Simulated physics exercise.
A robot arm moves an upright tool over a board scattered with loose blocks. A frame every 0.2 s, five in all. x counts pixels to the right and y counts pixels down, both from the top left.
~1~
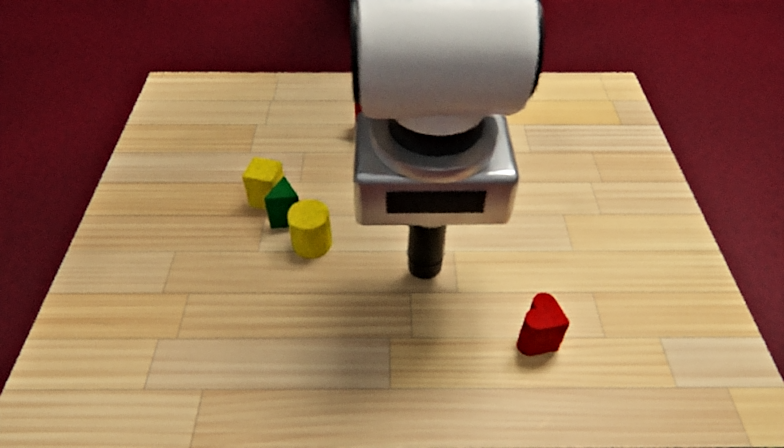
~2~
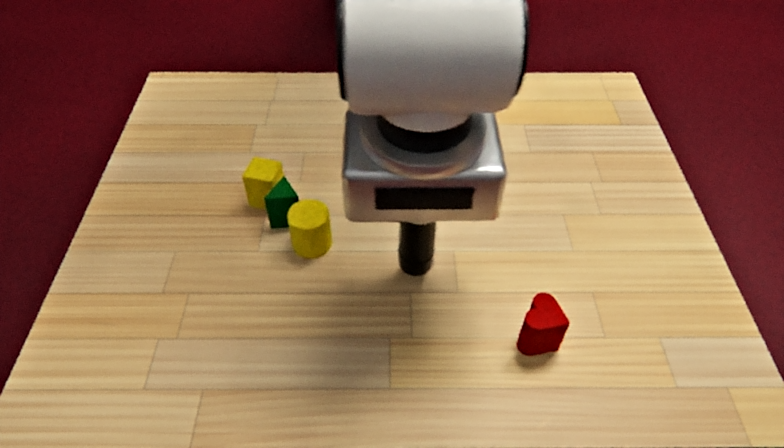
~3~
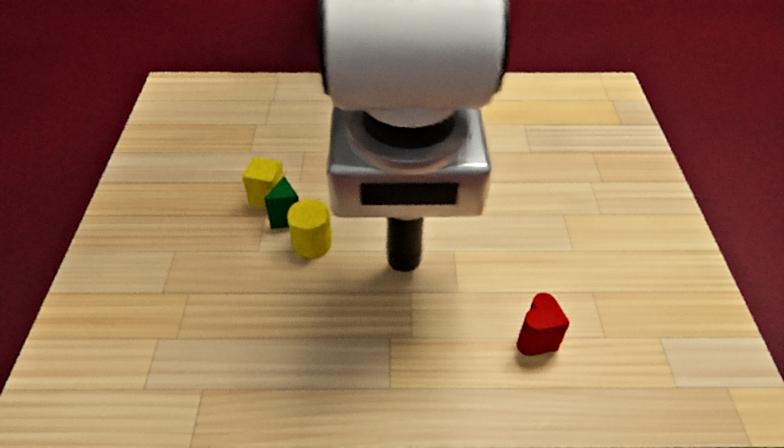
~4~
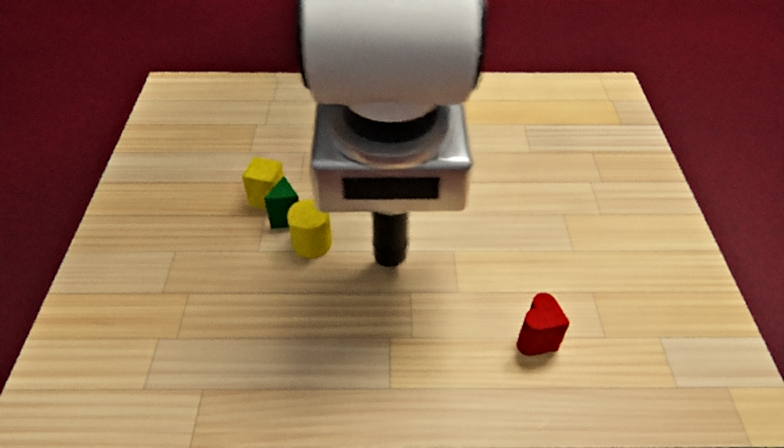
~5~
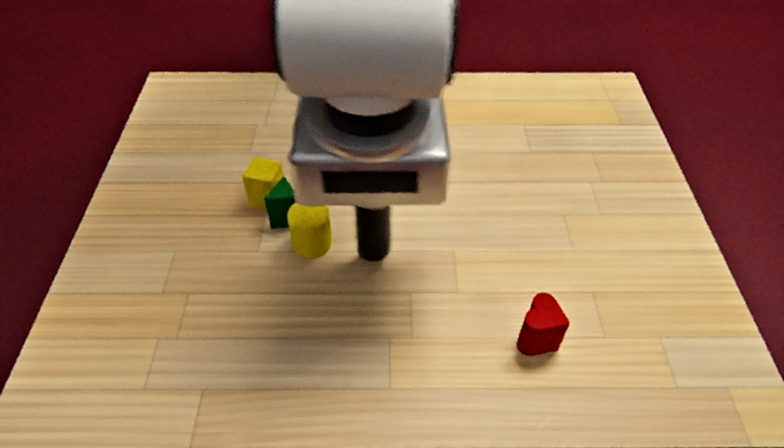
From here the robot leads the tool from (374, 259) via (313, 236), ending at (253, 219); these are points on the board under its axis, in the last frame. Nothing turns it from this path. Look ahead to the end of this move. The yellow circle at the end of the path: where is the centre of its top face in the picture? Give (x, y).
I'd place it at (214, 208), taking the centre of its top.
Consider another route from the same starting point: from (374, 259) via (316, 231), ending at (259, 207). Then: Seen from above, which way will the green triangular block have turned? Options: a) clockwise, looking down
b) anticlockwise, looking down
Choice a: Clockwise, looking down.
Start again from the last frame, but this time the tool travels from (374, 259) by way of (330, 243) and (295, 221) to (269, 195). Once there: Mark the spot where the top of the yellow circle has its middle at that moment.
About (254, 206).
What follows on the original path. One third of the way, tool (331, 234); yellow circle (291, 210).
Two thirds of the way, tool (291, 220); green triangular block (277, 182); yellow circle (249, 207).
At the end, tool (250, 209); yellow four-sided block (256, 164), turned 15° clockwise; green triangular block (279, 173); yellow circle (214, 208).
